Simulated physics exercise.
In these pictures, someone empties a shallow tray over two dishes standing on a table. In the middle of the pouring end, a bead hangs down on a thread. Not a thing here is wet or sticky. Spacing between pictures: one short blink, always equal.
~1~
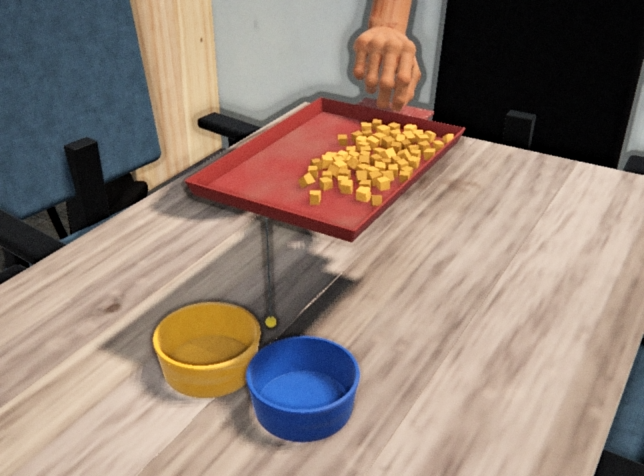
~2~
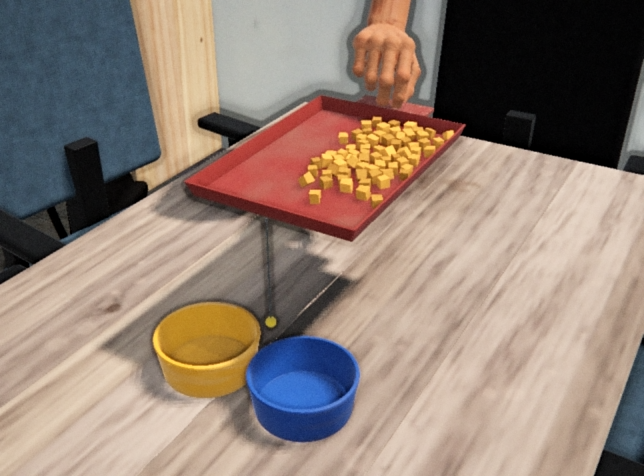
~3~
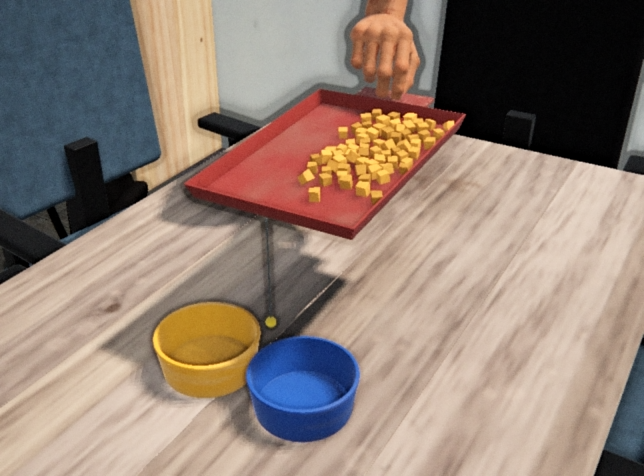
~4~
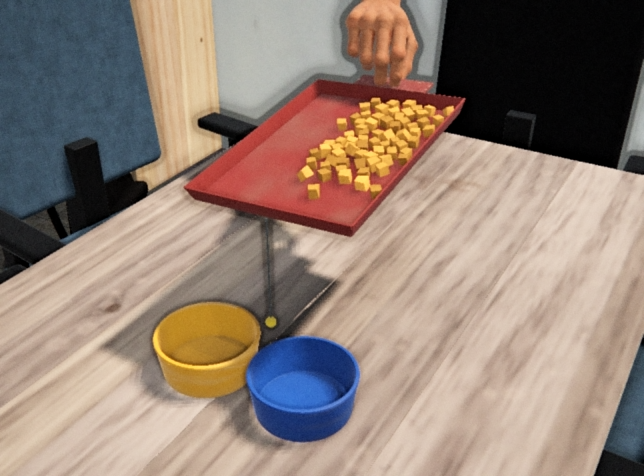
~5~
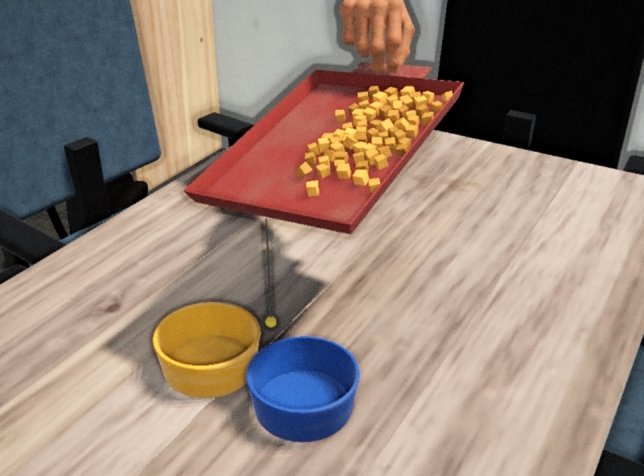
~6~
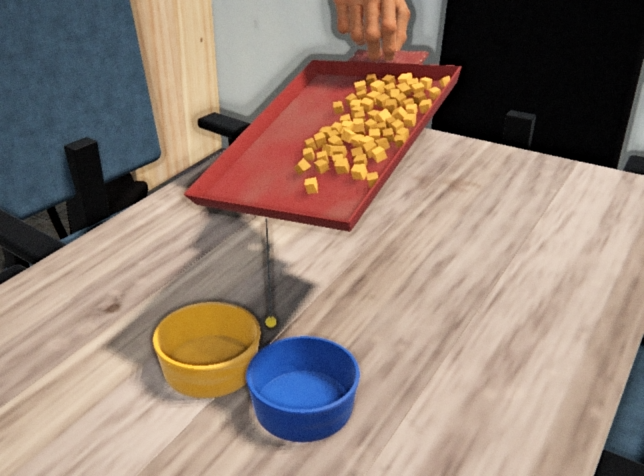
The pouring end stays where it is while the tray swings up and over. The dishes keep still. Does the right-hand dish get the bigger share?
No, I'd say the left dish gets the lion's share of it.
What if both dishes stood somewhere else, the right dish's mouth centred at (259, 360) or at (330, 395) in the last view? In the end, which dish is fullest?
Results - the dish on the left side first, the dish on the left side second.
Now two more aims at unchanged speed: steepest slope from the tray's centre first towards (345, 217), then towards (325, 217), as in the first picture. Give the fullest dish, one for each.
Case one: The dish to the right. Case two: The dish to the right.
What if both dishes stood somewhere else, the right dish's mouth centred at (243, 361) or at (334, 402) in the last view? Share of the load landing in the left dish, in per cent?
About 50 and 20 per cent respectively.
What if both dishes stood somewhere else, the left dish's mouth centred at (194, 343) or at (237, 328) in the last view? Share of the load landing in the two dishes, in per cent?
Result, in turn: 60 %, 50 %.
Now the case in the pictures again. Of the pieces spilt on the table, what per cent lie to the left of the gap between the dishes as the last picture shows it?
Roughly 90 %.
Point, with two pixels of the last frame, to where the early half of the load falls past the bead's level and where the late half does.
(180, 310) for the early half, (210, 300) for the late half.
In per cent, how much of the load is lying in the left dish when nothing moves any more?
About 70 per cent.
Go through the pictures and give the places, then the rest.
In the first frame, corners of the pouring end at (193, 179) and (352, 226), level; middle of the load at (376, 161), croutons; left dish at (176, 376); right dish at (274, 419); bead on its thread at (271, 322).
In the second frame, corners of the pouring end at (193, 180) and (352, 225), level; middle of the load at (376, 159).
In the third frame, corners of the pouring end at (192, 182) and (351, 224), tipped barely, lowest at the left corner; middle of the load at (376, 153).
In the fourth frame, corners of the pouring end at (192, 185) and (349, 221), tipped a little, lowest at the left corner; middle of the load at (375, 144).
In the fifth frame, corners of the pouring end at (191, 188) and (348, 219), tipped a little, lowest at the left corner; middle of the load at (374, 135).
In the sixth frame, corners of the pouring end at (191, 191) and (346, 217), tipped clearly, lowest at the left corner; middle of the load at (372, 126); left dish at (176, 376); right dish at (274, 419).
Soon after the last picture, tray tipped steeply; most on the tray; a small part in the air.
A little later, tray tipped right over; about a third on the tray; about half in the left dish; about a quarter outside both; a small part in the air.
Later still, tray tipped past a quarter turn; most in the left dish; about a quarter outside both.
At rest, tray tipped past a quarter turn; none in the right dish; most in the left dish; about a quarter outside both.
